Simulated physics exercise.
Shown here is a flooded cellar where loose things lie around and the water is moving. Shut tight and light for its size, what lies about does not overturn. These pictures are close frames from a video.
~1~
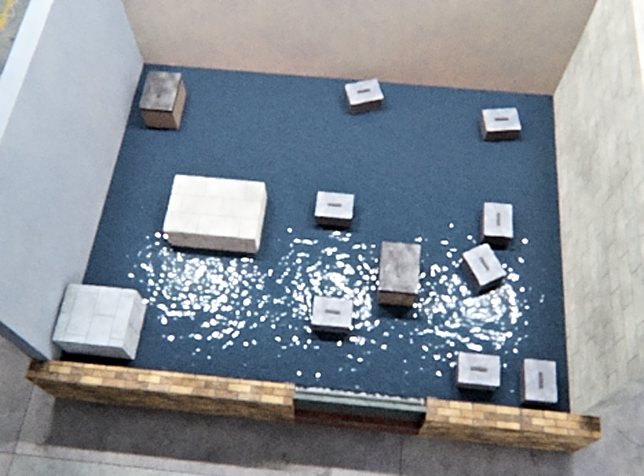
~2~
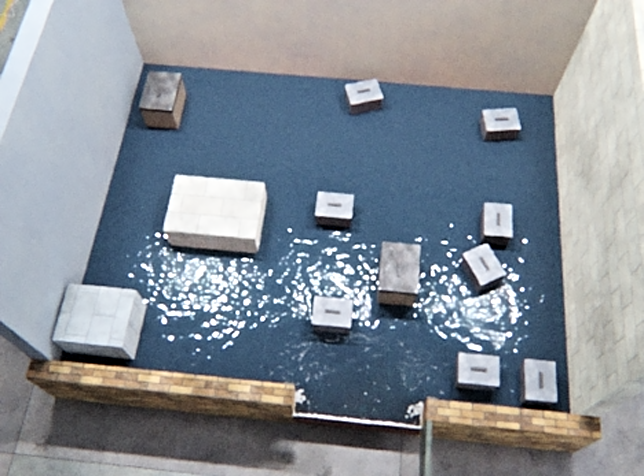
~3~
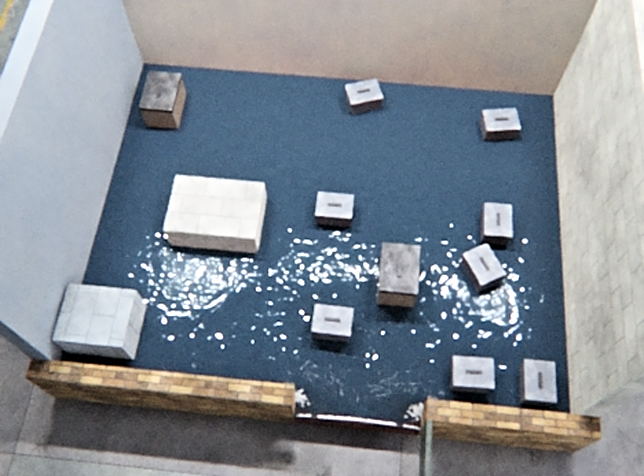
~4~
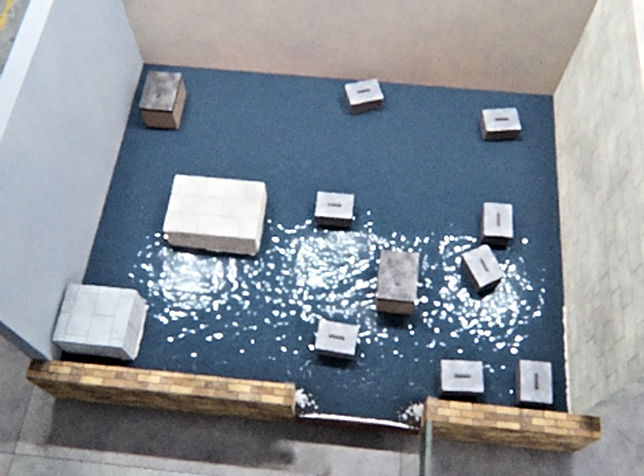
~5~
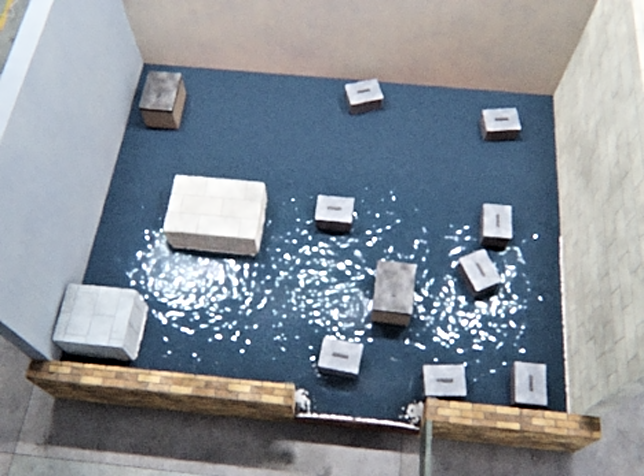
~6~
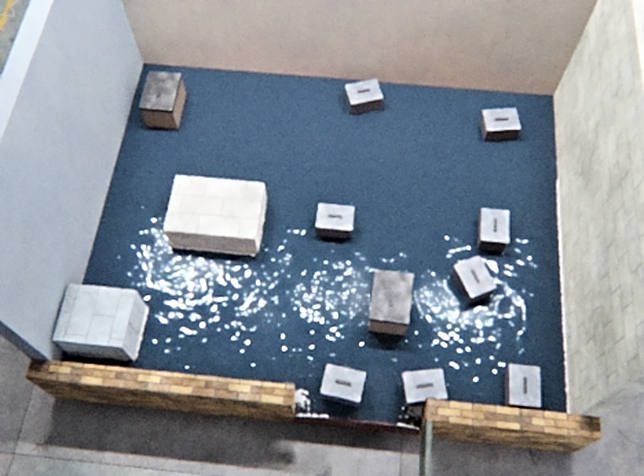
Floating boxes drift slowly toward the opening in the low front wall after its barrier drops.
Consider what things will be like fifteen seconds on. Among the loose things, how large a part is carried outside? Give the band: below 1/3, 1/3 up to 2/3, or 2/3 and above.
It will most likely fall at two thirds or higher.
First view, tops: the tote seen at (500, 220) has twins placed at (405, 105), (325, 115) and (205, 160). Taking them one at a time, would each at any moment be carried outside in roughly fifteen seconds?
Copy one never leaves, copy two never leaves, copy three never leaves.
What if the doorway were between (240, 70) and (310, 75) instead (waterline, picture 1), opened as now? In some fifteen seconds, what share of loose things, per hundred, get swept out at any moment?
Share reached: 30 %.
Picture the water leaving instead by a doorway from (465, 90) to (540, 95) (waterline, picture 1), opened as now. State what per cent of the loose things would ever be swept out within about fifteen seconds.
About 50 per cent.
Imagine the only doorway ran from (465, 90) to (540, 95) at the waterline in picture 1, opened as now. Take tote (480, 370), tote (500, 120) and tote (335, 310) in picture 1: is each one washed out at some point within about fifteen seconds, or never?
Taken in turn, the first item is held back, the second is flushed away and the last is held back.
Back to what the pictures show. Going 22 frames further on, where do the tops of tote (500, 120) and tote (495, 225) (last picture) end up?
Roughly (499, 161) for one and (441, 355) for the other.
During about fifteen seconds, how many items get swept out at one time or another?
7.
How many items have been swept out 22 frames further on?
The answer here is 6.
A moment on, 2 of 10 are out; 8 afloat.
Next, 3 of 10 are out; 7 afloat.
Later, 6 of 10 are out; 4 afloat.
In the end, 7 of 10 are out; 3 afloat.
